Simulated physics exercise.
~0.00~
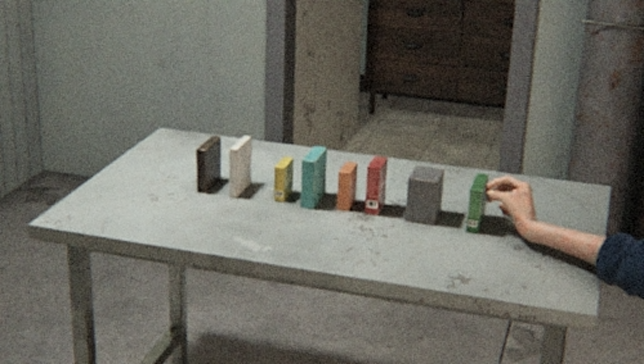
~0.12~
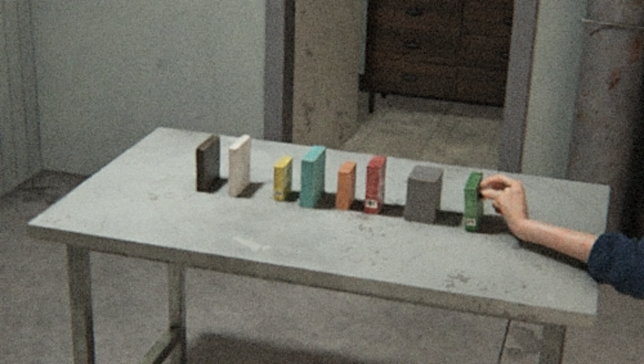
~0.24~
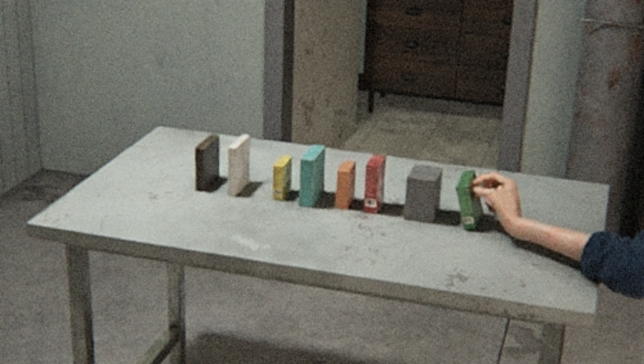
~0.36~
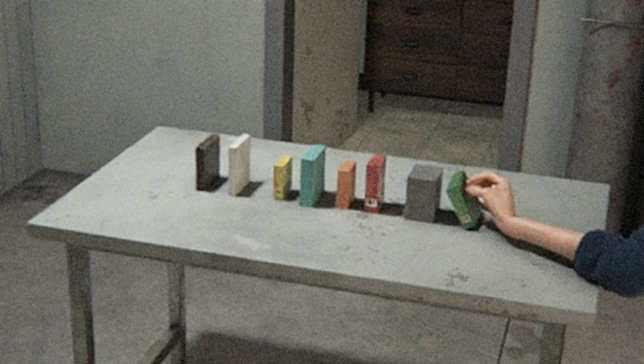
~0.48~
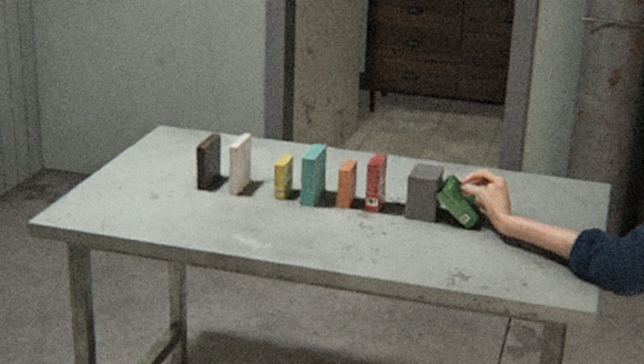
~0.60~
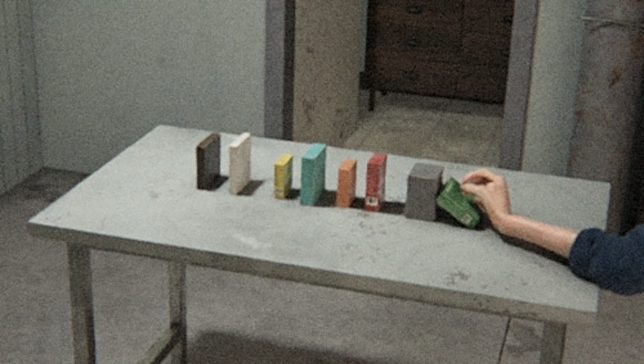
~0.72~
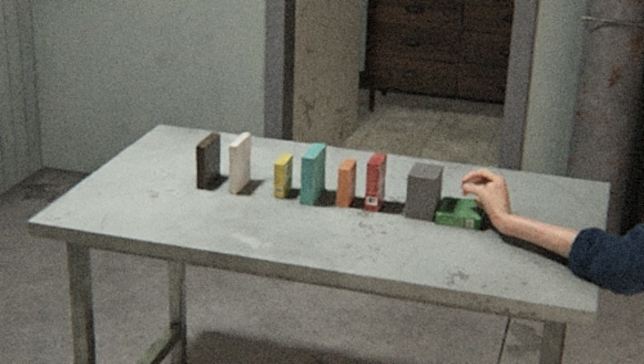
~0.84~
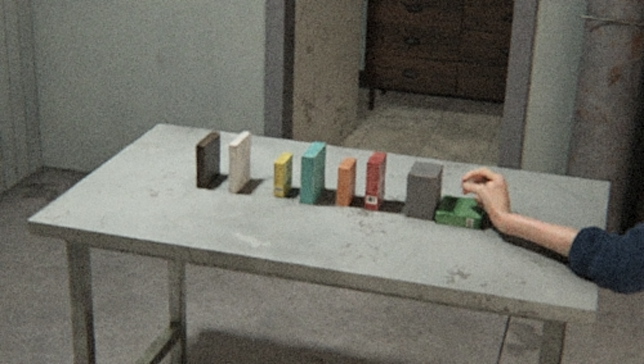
A hand reaching in from the right, its sleeve dark blue, holds the green packet at the right end of a row of upright blocks on a worn grey table. Seen from slightly above in a drab room with a dark chest of drawers beyond a doorway, the row runs from left to right through black, white, yellow, turquoise, orange, red and grey. The fingers ease the green packet leftward until it leans towards the grey block. It tips further, then drops onto its side beside that block. The hand stays just above it, and all the others remain standing.
